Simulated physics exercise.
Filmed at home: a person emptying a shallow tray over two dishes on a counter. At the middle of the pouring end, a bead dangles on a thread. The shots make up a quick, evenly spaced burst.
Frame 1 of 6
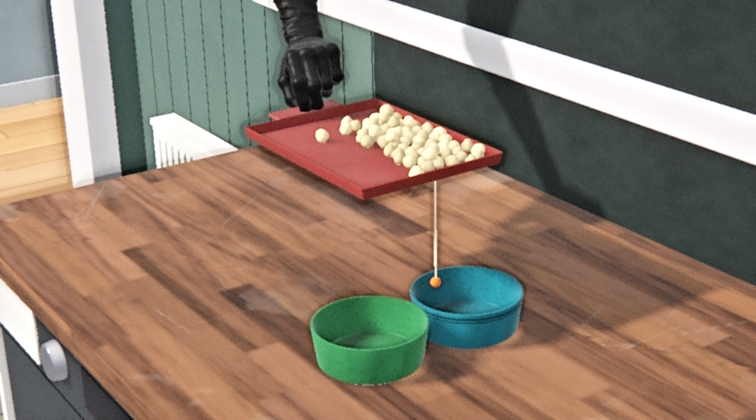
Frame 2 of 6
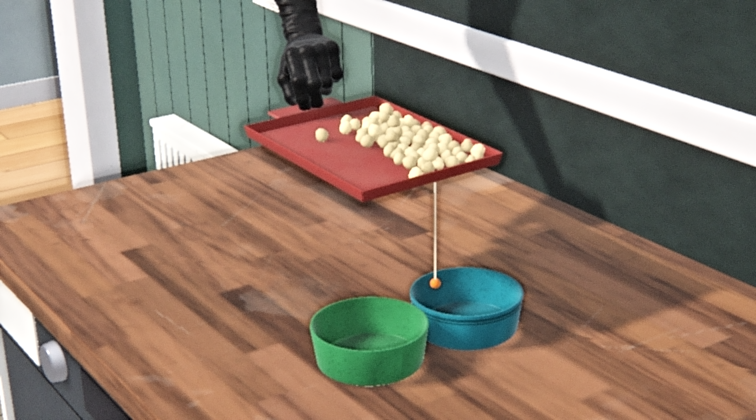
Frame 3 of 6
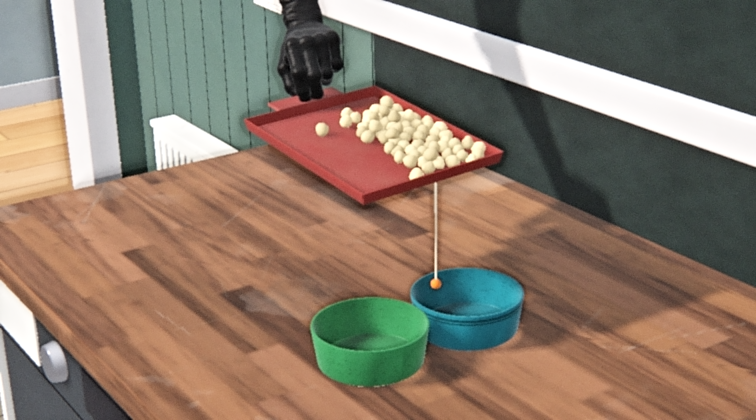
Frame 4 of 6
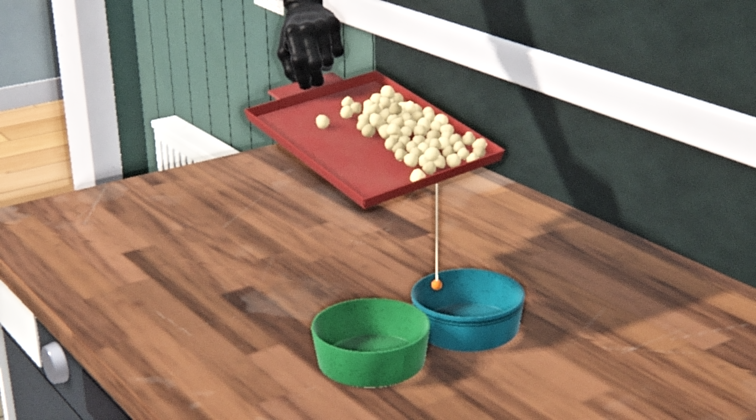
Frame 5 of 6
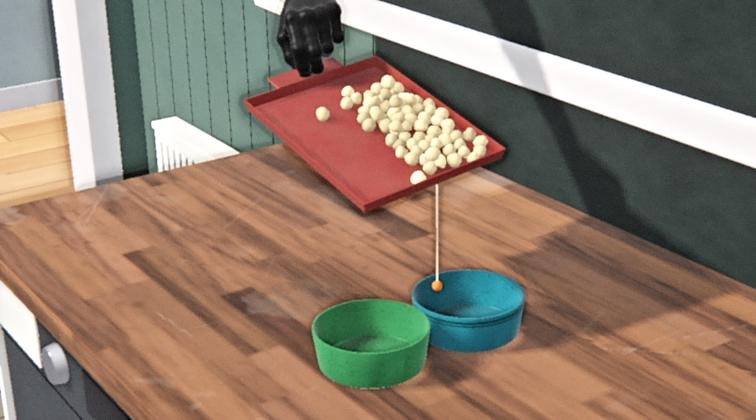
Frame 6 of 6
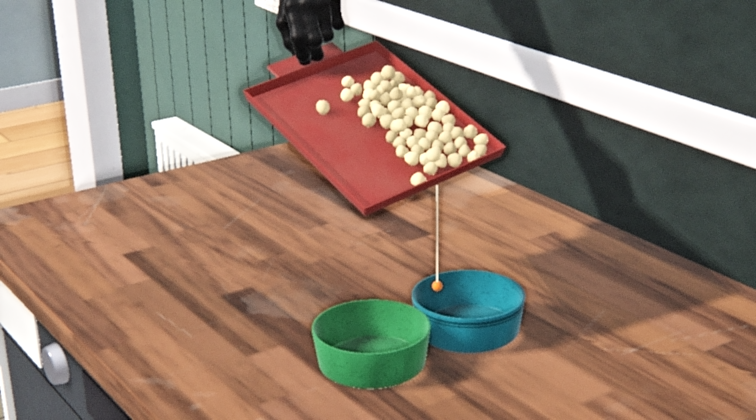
A gloved hand behind a red tray of pale, round nuts tilted it gradually above a green dish and a blue one, its left front corner dipping as the back rose.
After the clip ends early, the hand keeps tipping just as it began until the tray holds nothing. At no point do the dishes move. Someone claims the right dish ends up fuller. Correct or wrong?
Wrong - the left dish ends fuller.
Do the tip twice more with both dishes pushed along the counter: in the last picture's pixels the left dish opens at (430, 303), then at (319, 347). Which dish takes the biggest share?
The leftmost dish, then the rightmost dish.
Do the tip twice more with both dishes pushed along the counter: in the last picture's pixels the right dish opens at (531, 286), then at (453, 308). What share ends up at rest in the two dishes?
About 50 and 80 per cent.
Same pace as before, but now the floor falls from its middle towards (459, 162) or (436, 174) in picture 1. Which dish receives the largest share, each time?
First: The dish at right. Second: The dish at right.
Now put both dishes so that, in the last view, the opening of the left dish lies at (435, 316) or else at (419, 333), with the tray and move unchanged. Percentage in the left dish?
Around 50 % followed by around 60 %.
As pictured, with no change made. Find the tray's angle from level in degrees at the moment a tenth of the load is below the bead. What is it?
At roughly 115°.
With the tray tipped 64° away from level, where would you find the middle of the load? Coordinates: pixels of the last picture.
Near the pixel (395, 158).
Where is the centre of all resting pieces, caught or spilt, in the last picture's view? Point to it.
(386, 357).
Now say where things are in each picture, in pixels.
The first picture shows corners of the pouring end (363, 188) and (499, 152), level; middle of the load (404, 143), macadamia nuts; left dish (403, 360); right dish (502, 325); bead on its thread (436, 282).
The second picture shows corners of the pouring end (363, 190) and (499, 153), level; middle of the load (404, 142).
The third picture shows corners of the pouring end (363, 193) and (499, 151), tipped barely, lowest at the left corner; middle of the load (405, 138).
The fourth picture shows corners of the pouring end (364, 197) and (500, 150), tipped a little, lowest at the left corner; middle of the load (406, 133).
The fifth picture shows corners of the pouring end (365, 202) and (501, 148), tipped a little, lowest at the left corner; middle of the load (406, 127).
The sixth picture shows corners of the pouring end (365, 206) and (502, 146), tipped clearly, lowest at the left corner; middle of the load (407, 122), about a tenth on the move; left dish (405, 364); right dish (503, 329).
Just after the last frame, tray tipped steeply; almost all on the tray; just a few outside both; about a tenth in the air.
A moment on, tray tipped past a quarter turn; almost all on the tray; about a tenth in the left dish; about a tenth outside both.
Further on, tray tipped past a quarter turn; roughly two thirds in the left dish; about a tenth in the right dish; roughly a third outside both.
When it is over, tray tipped past a quarter turn; roughly two thirds in the left dish; about a tenth in the right dish; roughly a third outside both.
